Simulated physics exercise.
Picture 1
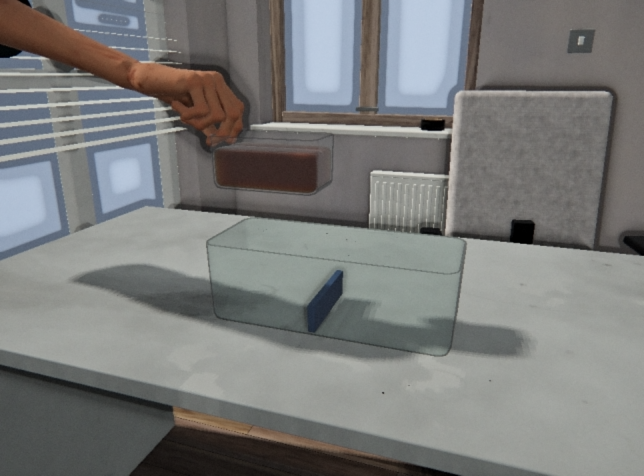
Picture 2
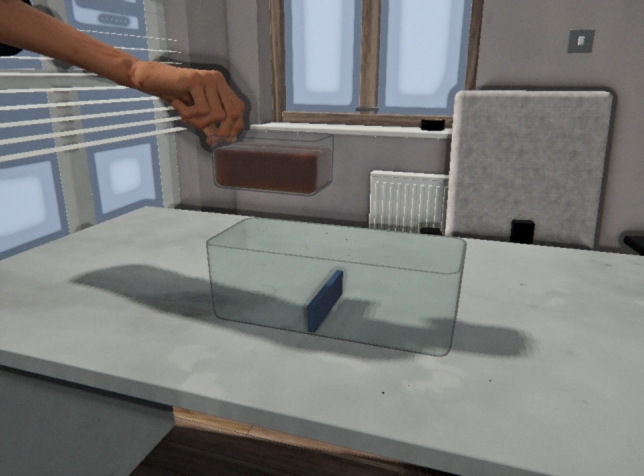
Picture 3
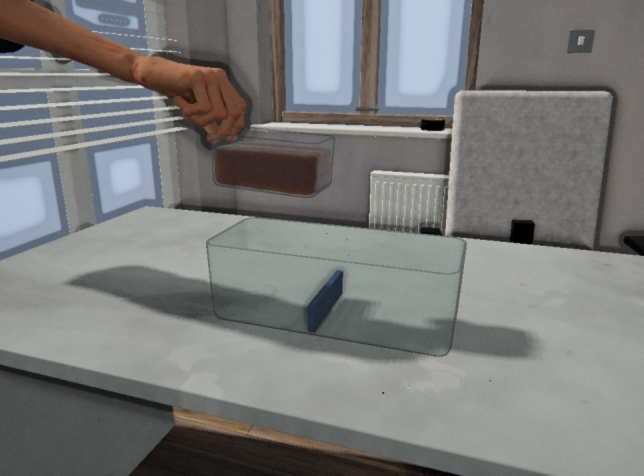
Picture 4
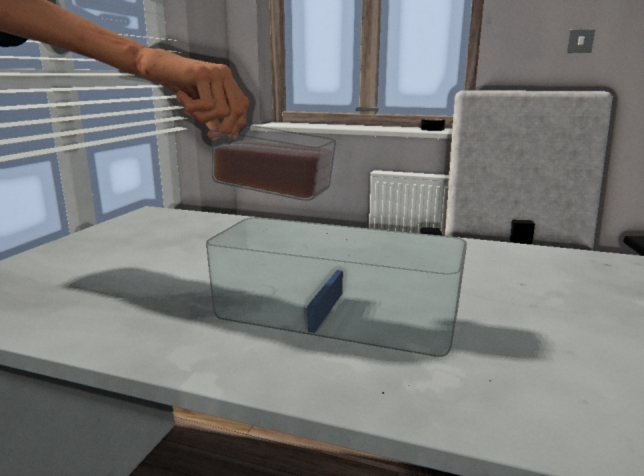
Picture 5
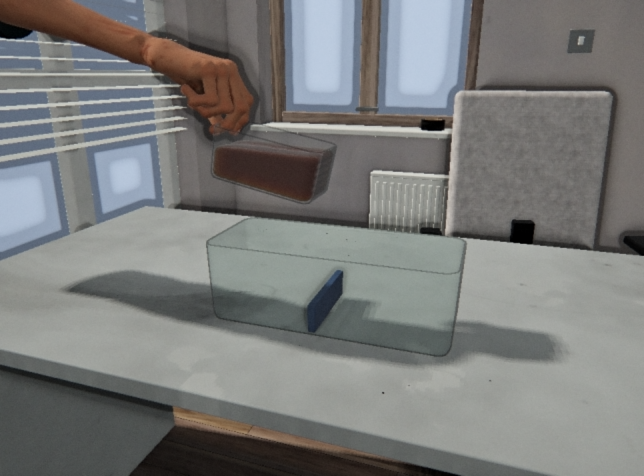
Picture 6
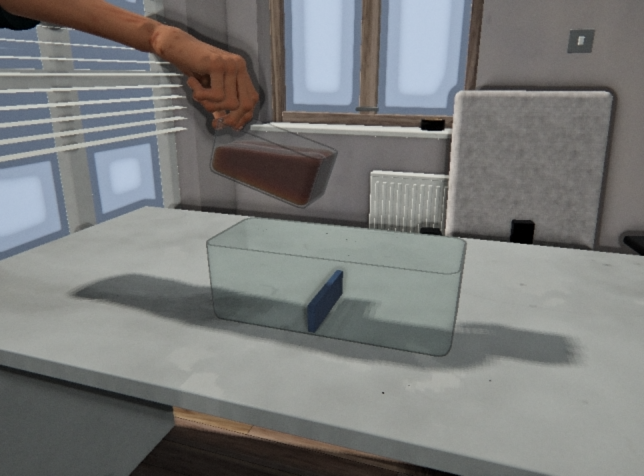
A hand held a small clear container of brown tea above a long, empty glass basin with a low blue wall across its floor, then slowly tilted it down toward the right.
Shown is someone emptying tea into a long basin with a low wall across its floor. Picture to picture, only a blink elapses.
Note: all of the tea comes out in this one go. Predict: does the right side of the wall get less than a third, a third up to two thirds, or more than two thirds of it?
Looks to me like the right side of the wall gets upwards of two thirds.
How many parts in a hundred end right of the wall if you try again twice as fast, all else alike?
It comes to 70 per cent or so.
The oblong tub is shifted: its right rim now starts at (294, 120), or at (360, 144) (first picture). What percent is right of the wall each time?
Roughly 60 per cent, then roughly 95 per cent.
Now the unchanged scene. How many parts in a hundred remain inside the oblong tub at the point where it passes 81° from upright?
About 30 % remains.
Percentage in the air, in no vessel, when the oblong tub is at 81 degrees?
About 35 per cent.
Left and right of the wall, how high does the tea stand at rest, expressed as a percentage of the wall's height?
About 20 left, about 50 right.
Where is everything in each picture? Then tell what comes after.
In the first picture, tilt 0°; pouring edge (325, 138); surface from (228, 146) to (326, 152); the long basin's rim runs from (227, 230) to (463, 257); the wall's top is at (327, 287).
In the second picture, tilt 1°; pouring edge (326, 139); surface from (228, 146) to (326, 151).
In the third picture, tilt 3°; pouring edge (326, 141); surface from (228, 145) to (326, 153).
In the fourth picture, tilt 6°; pouring edge (328, 145); surface from (228, 145) to (327, 153).
In the fifth picture, tilt 11°; pouring edge (329, 150); surface from (229, 144) to (328, 155).
In the sixth picture, tilt 17°; pouring edge (330, 157); surface from (228, 144) to (329, 155).
A moment on, the oblong tub is tipped on its side and 30 per cent is still to pour, 0 is left of the wall and 36 right of it.
Next, the oblong tub is tipped right over and 4 per cent is still to pour, 15 is left of the wall and 77 right of it.
Then the oblong tub is tipped right over and 0 per cent is still to pour, 22 is left of the wall and 77 right of it.
Later the oblong tub is tipped right over and 0 per cent is still to pour, 23 is left of the wall and 77 right of it.
At rest 23 per cent lies left of the wall, 77 right of it and 1 outside.
